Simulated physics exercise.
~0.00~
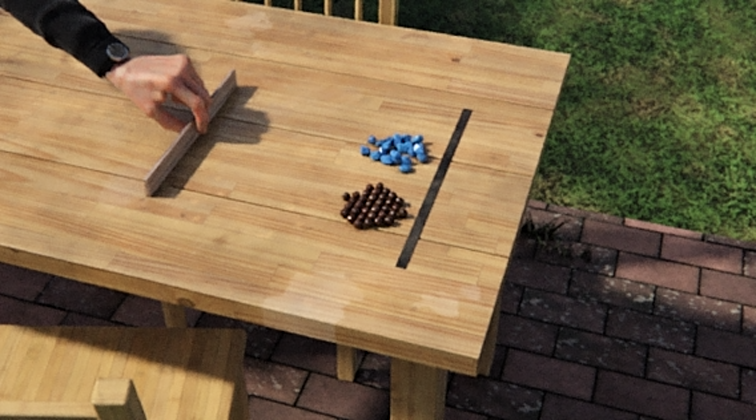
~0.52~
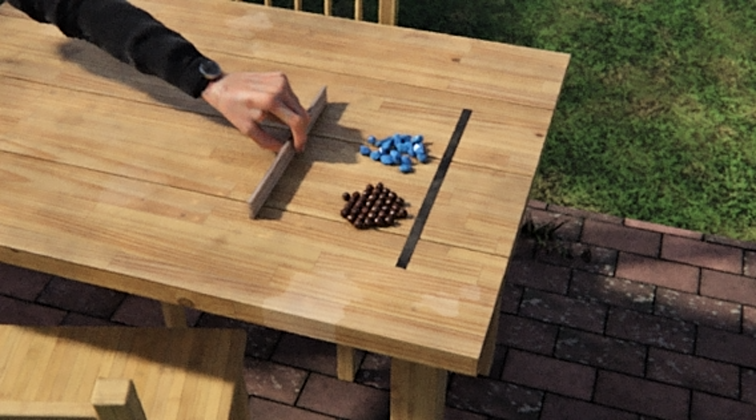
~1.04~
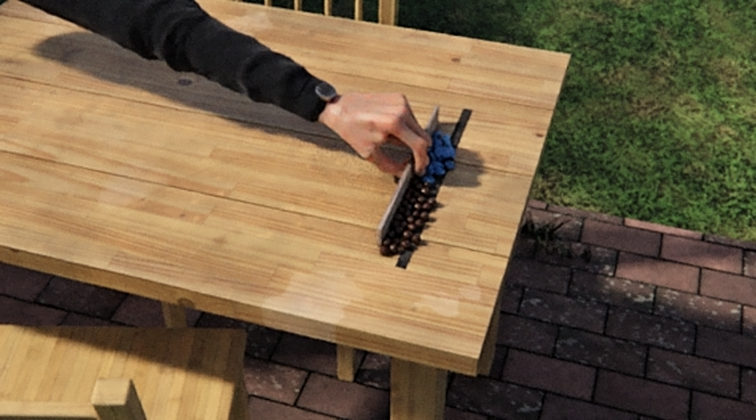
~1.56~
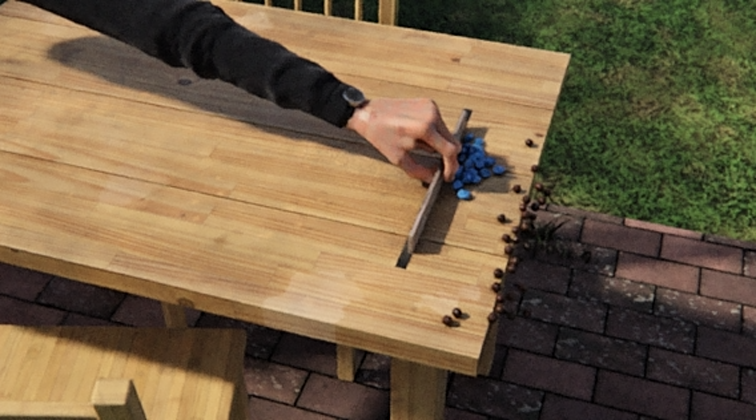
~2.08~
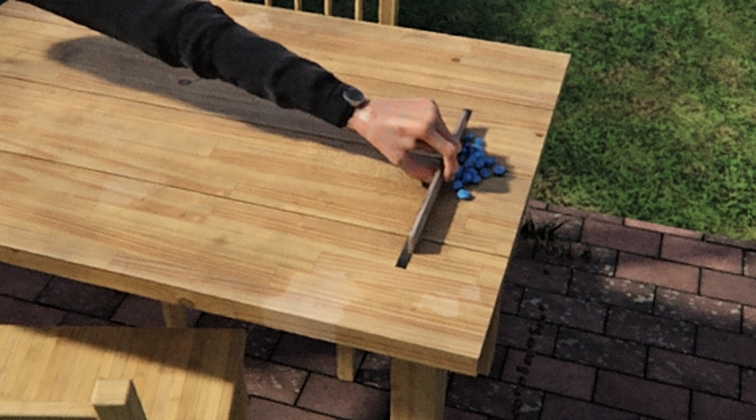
A hand slides a wooden strip right, sending brown beads off the table while blue pieces stay.
